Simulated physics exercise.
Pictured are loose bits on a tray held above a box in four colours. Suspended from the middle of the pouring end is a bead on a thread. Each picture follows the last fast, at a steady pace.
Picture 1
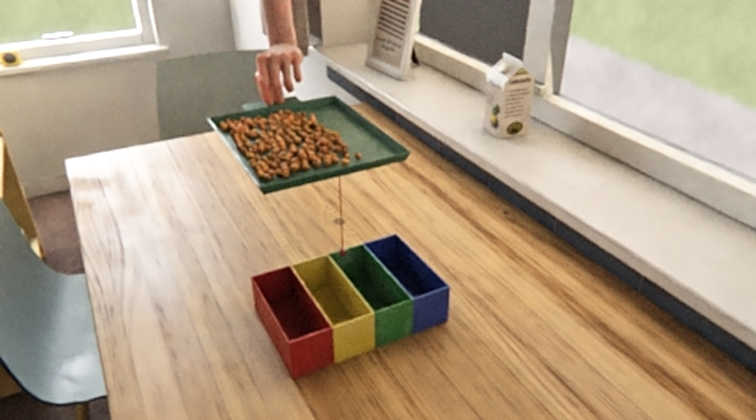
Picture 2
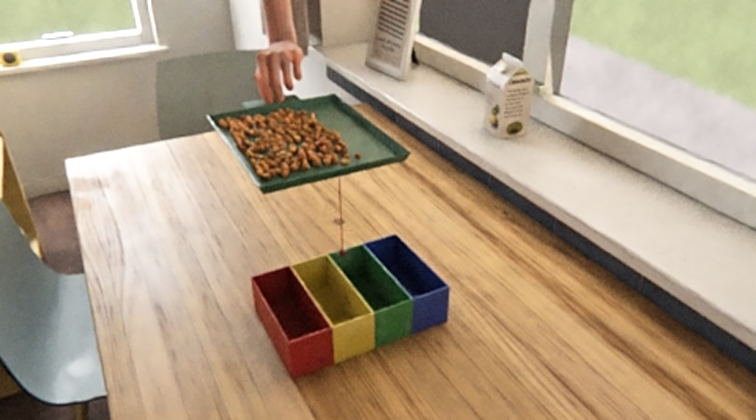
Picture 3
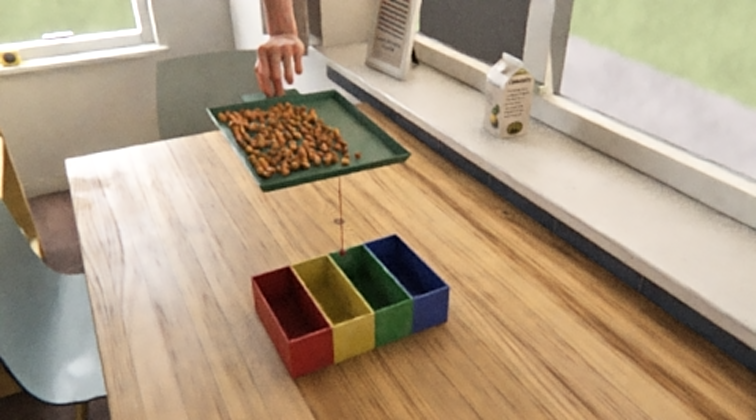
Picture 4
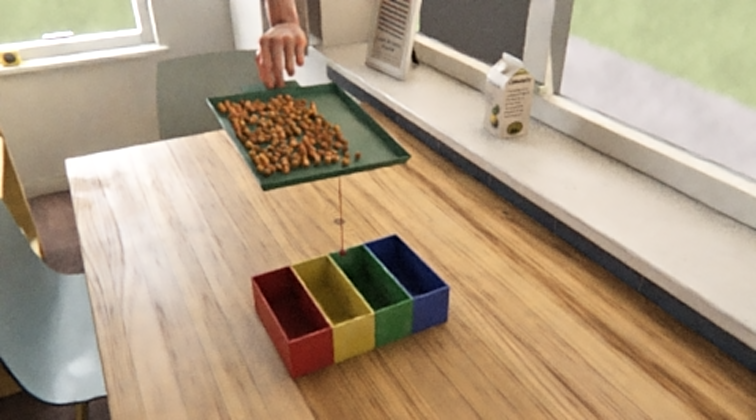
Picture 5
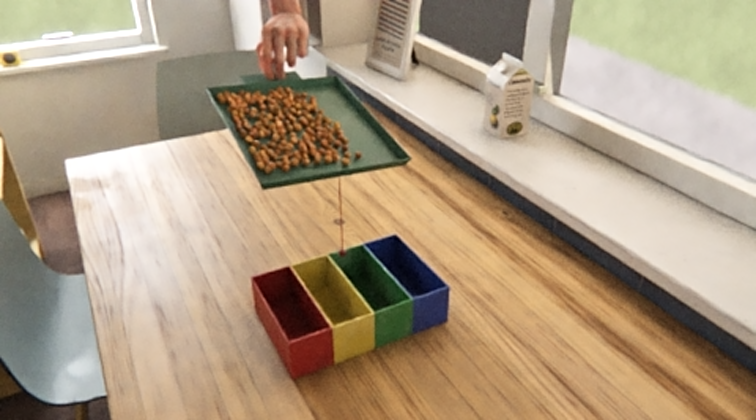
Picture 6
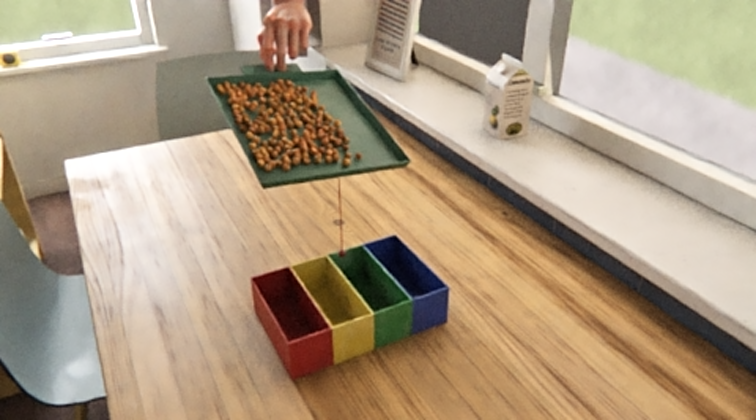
We see a hand at the far edge of a green tray of small brown pieces, above a red, yellow, green and blue box on a wooden table; the hand gradually raises that edge, tilting the tray toward the viewer.
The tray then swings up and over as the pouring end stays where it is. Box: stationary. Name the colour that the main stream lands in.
Blue.
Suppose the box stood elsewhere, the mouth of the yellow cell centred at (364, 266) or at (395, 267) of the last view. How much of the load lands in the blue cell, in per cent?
Trial 1 20%, trial 2 0%.
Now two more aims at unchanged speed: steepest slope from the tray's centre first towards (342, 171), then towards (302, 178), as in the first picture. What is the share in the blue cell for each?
The first comes to 30 %, while the second comes to 0 %.
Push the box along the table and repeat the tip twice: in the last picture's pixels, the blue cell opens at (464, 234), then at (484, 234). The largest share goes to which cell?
Result 1: The yellow one. Result 2: The yellow cell.
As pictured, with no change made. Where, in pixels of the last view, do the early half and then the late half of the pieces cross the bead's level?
I'd place the first part at (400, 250) and the rest at (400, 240).
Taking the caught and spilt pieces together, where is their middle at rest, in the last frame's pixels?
At about (403, 290).
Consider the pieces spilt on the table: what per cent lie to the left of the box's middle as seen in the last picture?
Left fraction: Around 0 per cent.
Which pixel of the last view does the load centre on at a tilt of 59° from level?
Close to (367, 157).
Soon after the last picture, tray tipped steeply; most on the tray; a small part in the blue cell; a stray few in the green cell; a small part falling or outside the box.
A little later, tray tipped right over; about a third in the blue cell; about a quarter in the green cell; a stray few in the yellow cell; about a third falling or outside the box.
Later still, tray tipped past a quarter turn; about half in the blue cell; about a quarter in the green cell; a stray few in the yellow cell; about a third falling or outside the box.
At rest, tray tipped past a quarter turn; about half in the blue cell; about a quarter in the green cell; a stray few in the yellow cell; none in the red cell; about a third outside the box.
